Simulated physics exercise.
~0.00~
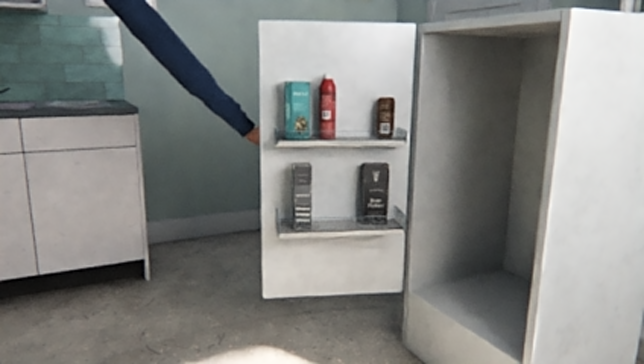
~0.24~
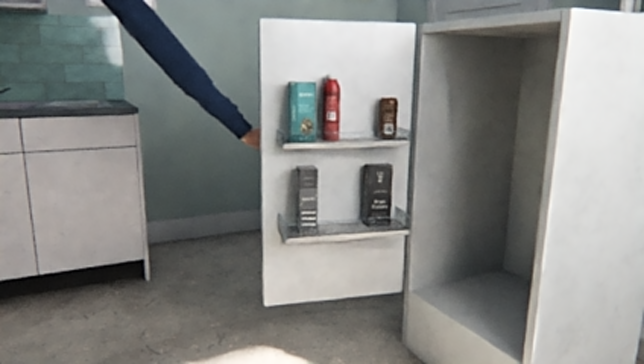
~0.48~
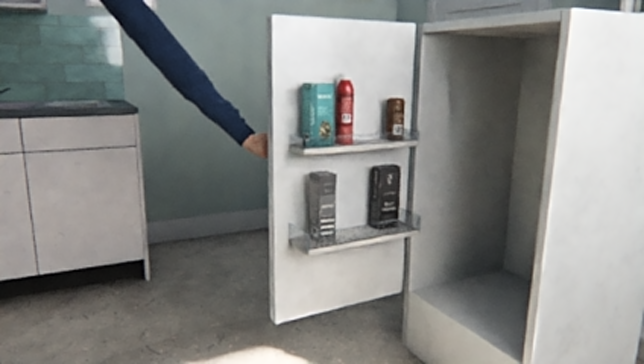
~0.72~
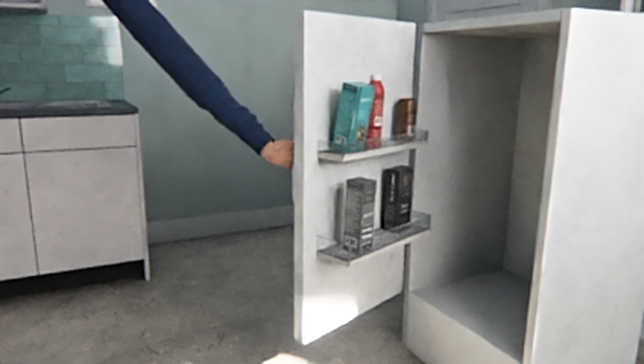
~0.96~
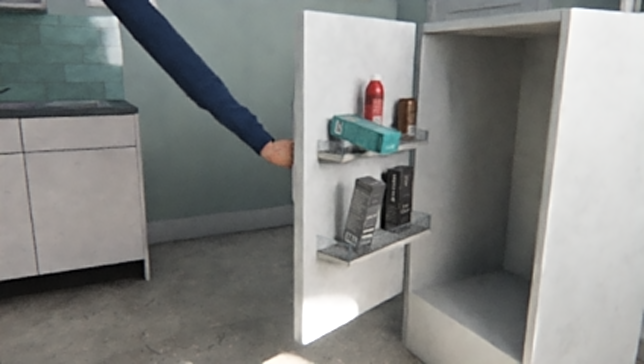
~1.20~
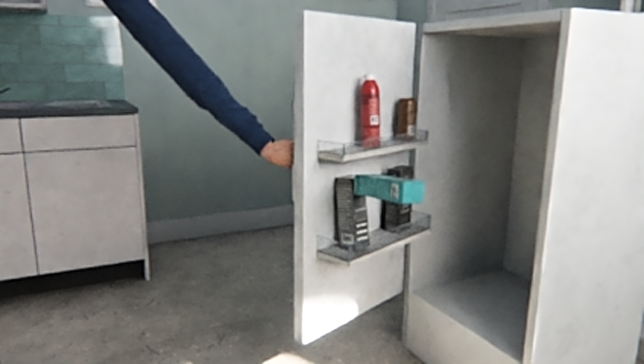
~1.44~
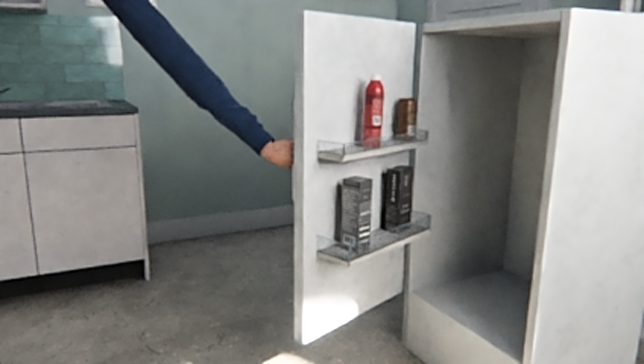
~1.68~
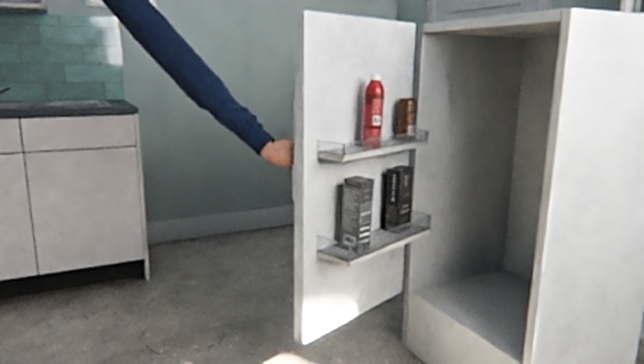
An arm in a dark blue sleeve reaches in from the upper left and holds the edge of a white cooler door, seen from the front in a kitchen with green tiles. The upper rack holds a turquoise carton, a red bottle and a brown can, and the lower one a grey and a black carton. The arm swings the door toward the open cabinet until it stops, still well open. The turquoise carton tips over the rail, drops past the lower rack and disappears, while the grey carton rocks and settles. The other four items remain standing on the racks.
